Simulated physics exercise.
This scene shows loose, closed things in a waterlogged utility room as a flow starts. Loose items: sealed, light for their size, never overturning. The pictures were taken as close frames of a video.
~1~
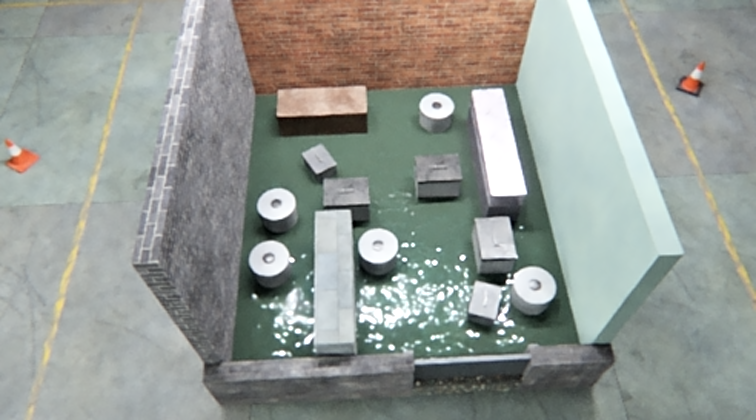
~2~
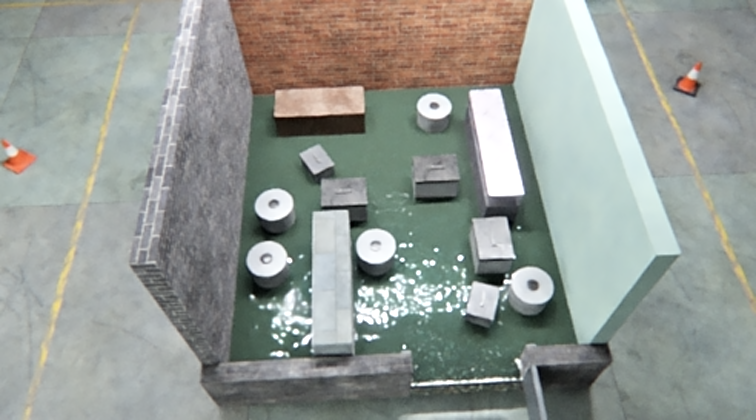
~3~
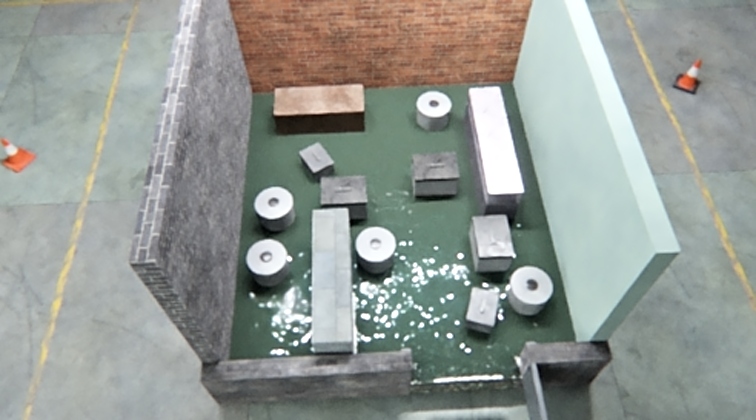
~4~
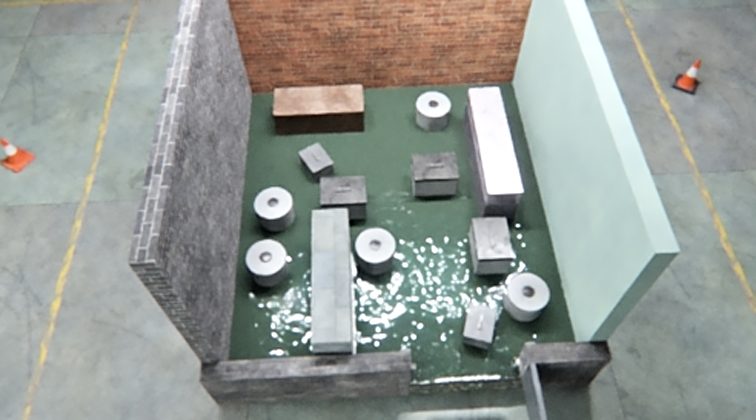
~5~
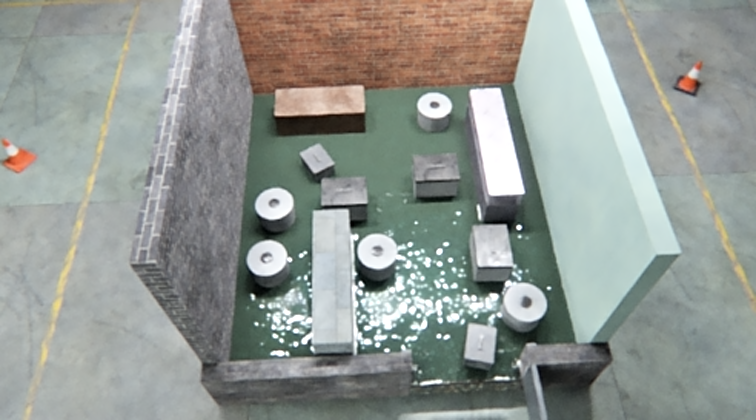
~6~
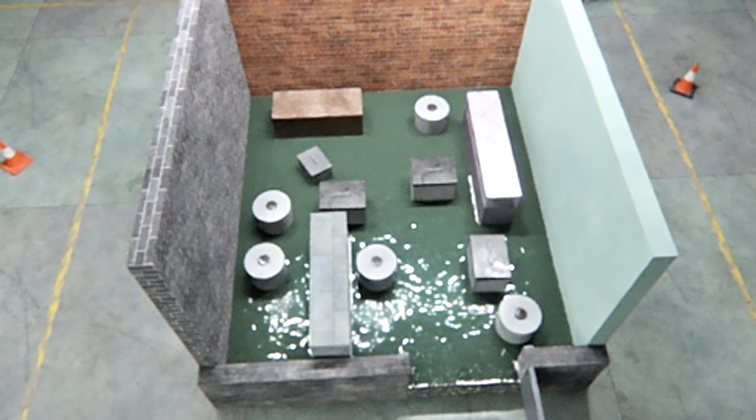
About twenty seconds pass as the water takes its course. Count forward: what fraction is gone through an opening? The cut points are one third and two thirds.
It falls at two thirds or above.
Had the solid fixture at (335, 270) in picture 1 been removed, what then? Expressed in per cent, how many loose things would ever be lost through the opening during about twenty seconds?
I'd say near 70 out of every hundred.
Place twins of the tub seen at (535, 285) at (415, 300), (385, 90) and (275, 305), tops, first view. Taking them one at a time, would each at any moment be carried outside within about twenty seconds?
Lab note - results by position: Exited, retained, retained.
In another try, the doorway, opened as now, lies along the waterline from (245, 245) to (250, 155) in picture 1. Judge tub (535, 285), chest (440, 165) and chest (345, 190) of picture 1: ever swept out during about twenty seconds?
Okay, so: Never exits for the first, makes it outside for the second, makes it outside for the third.
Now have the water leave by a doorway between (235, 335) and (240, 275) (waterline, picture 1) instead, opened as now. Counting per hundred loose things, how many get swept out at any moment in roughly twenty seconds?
Around 50 per cent.
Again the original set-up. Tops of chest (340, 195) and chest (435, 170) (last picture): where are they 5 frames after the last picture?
Near pixel (376, 223) and pixel (447, 206).
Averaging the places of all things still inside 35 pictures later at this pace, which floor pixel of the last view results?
Roughly at (414, 266).
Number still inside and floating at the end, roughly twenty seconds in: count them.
Tally at that point: 2.
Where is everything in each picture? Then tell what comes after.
In the first picture, a tub at (535, 285), afloat; a chest at (496, 237) floats; 0 of 10 have shifted.
In the second picture, a tub at (533, 285) floats; a chest at (493, 238), afloat; 0 of 10 have shifted.
In the third picture, a tub at (532, 285), afloat; a chest at (493, 236) floats; 1 of 10 have shifted.
In the fourth picture, a tub at (528, 292), afloat, close to its start; a chest at (492, 238), afloat; 2 of 10 have shifted.
In the fifth picture, a tub at (525, 302) floats, close to its start; a chest at (493, 245) floats, close to its start; 4 of 10 have shifted.
In the sixth picture, a tub at (520, 314), afloat, a stride from its start; a chest at (490, 256) floats, close to its start; 4 of 10 have shifted.
A moment on, 2 of 10 are out; 8 afloat.
Next, 5 of 10 are out; 5 afloat.
Later, 6 of 10 are out; 4 afloat.
In the end, 8 of 10 are out; 2 afloat.
